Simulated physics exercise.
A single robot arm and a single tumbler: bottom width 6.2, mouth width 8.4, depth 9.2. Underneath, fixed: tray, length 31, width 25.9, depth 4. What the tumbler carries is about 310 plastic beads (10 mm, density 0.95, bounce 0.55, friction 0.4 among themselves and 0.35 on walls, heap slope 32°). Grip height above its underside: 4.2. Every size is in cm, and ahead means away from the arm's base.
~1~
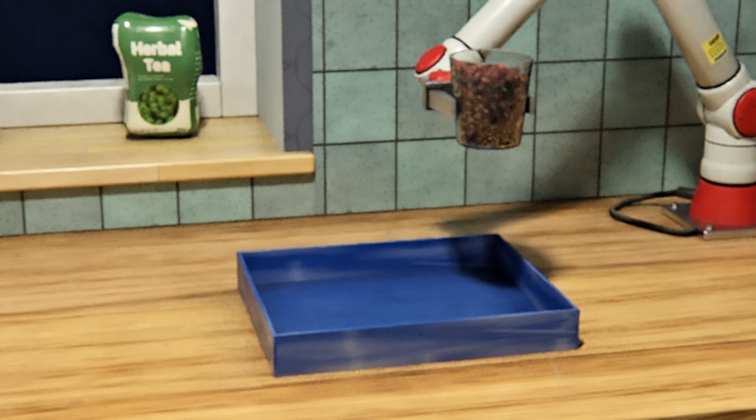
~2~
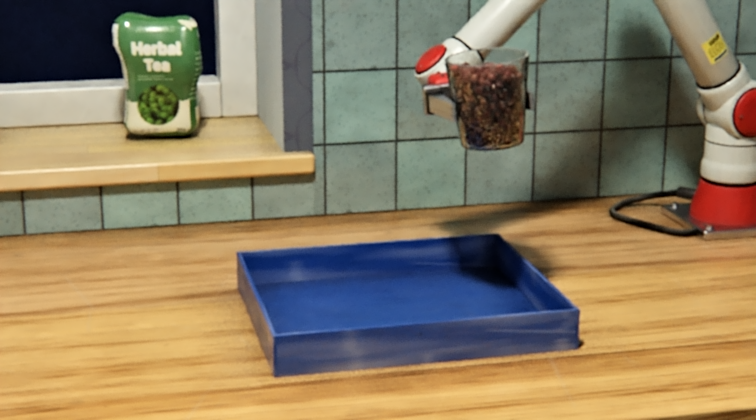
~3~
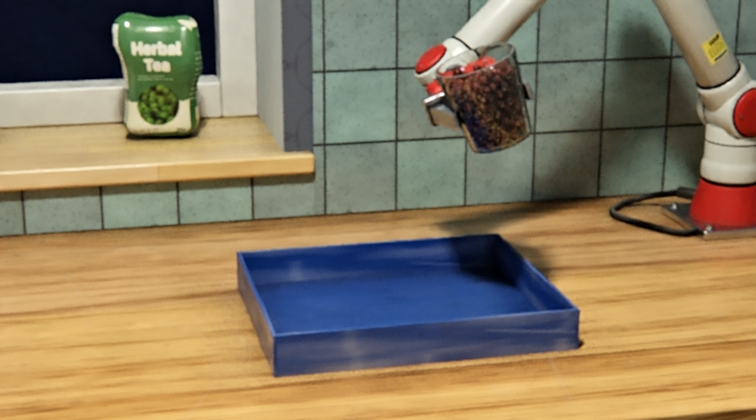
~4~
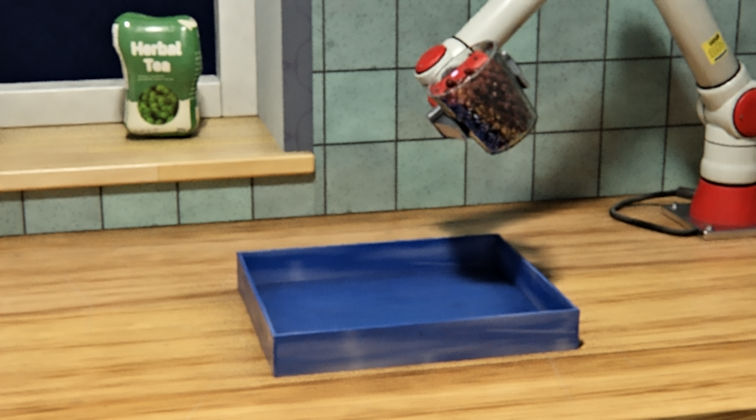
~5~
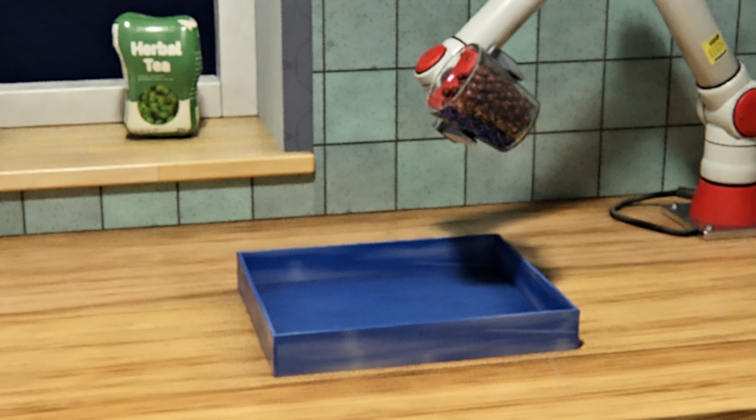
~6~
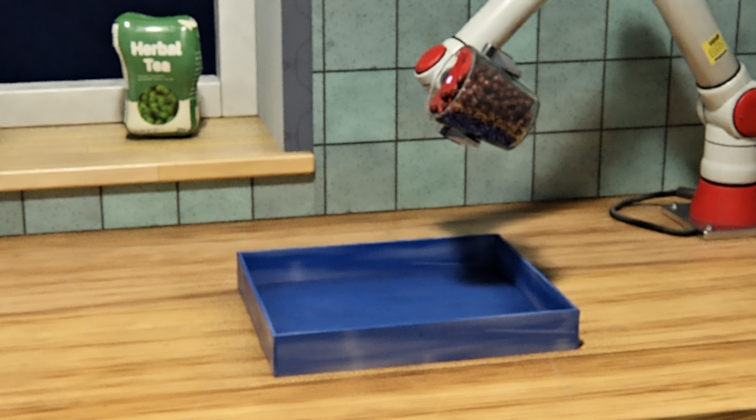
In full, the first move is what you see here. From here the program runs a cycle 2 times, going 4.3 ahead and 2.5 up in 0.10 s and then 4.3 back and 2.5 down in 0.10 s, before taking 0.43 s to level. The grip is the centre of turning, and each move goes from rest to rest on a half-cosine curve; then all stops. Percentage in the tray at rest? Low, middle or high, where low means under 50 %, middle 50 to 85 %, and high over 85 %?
Middle, 50 to 85 %.
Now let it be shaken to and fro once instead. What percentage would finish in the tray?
That share would be near 70 percent.
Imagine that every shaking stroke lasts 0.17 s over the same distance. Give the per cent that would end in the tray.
Then roughly 35 percent.
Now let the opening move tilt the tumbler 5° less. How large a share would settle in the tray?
Roughly 70 percent then.
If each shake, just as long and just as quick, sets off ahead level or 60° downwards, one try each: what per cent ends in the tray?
It comes to around 55 per cent on the first try and around 15 per cent on the second.
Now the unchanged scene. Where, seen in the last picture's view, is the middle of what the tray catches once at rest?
(305, 316).
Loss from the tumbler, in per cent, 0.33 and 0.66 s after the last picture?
Around 70 % and around 80 %.
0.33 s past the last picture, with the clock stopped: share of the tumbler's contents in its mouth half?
Mouth half share: Roughly 60 %.
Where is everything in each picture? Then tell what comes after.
In the first picture, tumbler middle at (490, 101), level; upper third of the load around (490, 81), from x 460 to 525, top at y 65; 314 in the tumbler.
In the second picture, tumbler middle at (490, 101), tilted 6° forward; upper third of the load around (490, 82), from x 455 to 520, top at y 65.
In the third picture, tumbler middle at (489, 102), tilted 20° forward; upper third of the load around (489, 83), from x 450 to 525, top at y 65.
In the fourth picture, tumbler middle at (488, 102), tilted 39° forward; upper third of the load around (487, 85), from x 445 to 530, top at y 65.
In the fifth picture, tumbler middle at (487, 103), tilted 53° forward; upper third of the load around (486, 87), from x 445 to 530, top at y 65.
In the sixth picture, tumbler middle at (487, 103), tilted 59° forward; upper third of the load around (485, 89), from x 435 to 530, top at y 70; 314 in the tumbler.
Then, 0.33 s later, tilted 59° forward, highest piece 27 above the table; 149 in the tray, 95 in the tumbler, 2 on the table or floor, 68 in flight or on a rim.
Then, 0.66 s later, tilted 19° forward, highest piece 24 above the table; 235 in the tray, 68 in the tumbler, 7 on the table or floor, 4 in flight or on a rim.
Then, 1.03 s later, level, highest piece 25 above the table; 235 in the tray, 68 in the tumbler, 11 on the table or floor.
Then, 2.08 s later, level, highest piece 24 above the table; 235 in the tray, 68 in the tumbler, 11 on the table or floor.
At rest, 235 in the tray, 68 in the tumbler, 11 on the table or floor. That is 75 % in the tray.
